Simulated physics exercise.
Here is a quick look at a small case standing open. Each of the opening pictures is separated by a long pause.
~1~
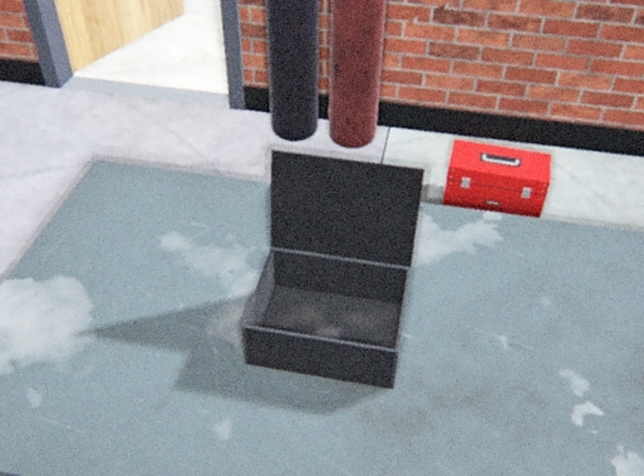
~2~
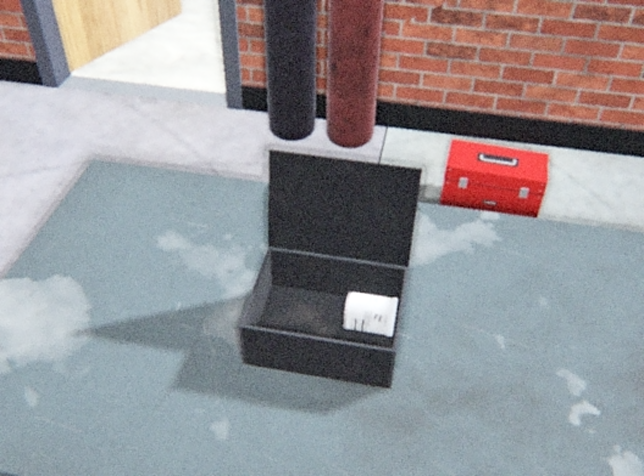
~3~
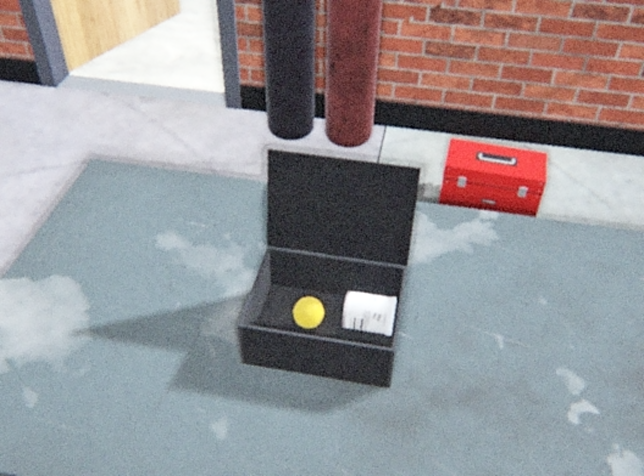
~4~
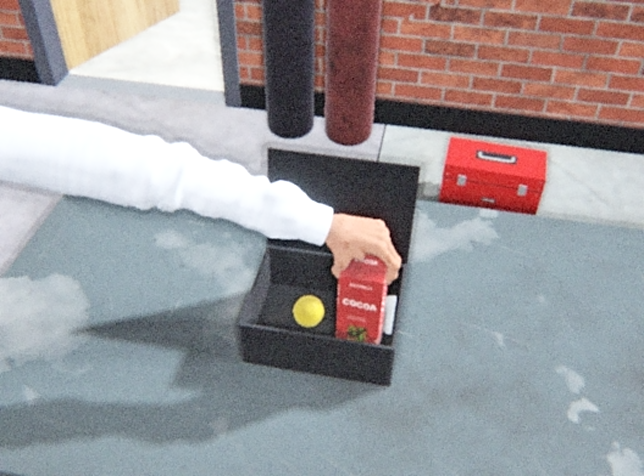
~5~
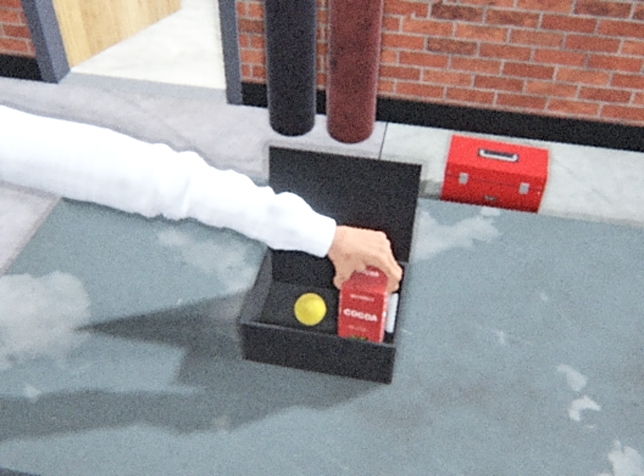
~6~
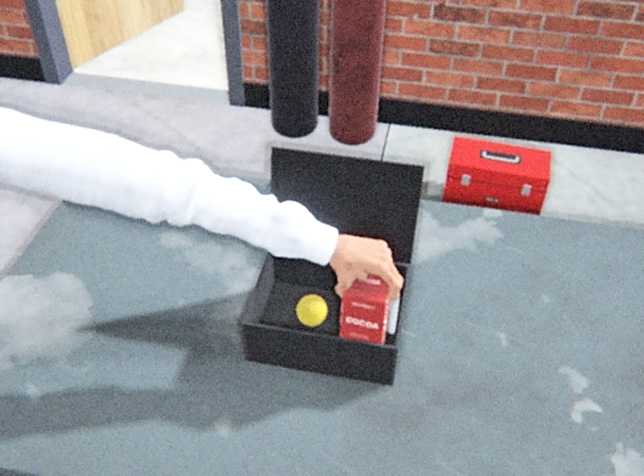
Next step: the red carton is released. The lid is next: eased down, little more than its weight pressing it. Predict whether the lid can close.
Prediction: The lid cannot close.
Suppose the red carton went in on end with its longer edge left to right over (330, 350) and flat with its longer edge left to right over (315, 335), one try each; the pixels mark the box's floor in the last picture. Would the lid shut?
Lid: First try open, second try closed.
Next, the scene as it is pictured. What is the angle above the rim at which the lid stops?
The lid sits around 35° above the rim.
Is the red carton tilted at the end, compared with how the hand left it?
In the end, the red carton keeps its orientation.
Then, 1.20 s after the last picture, lid starting down.
Then, 1.50 s after the last picture, lid 67° above the rim.
Then, 1.70 s after the last picture, lid 46° above the rim.
At rest, lid 37° above the rim; all 3 in place. Seen from the same camera at the end, red carton near (364, 324).
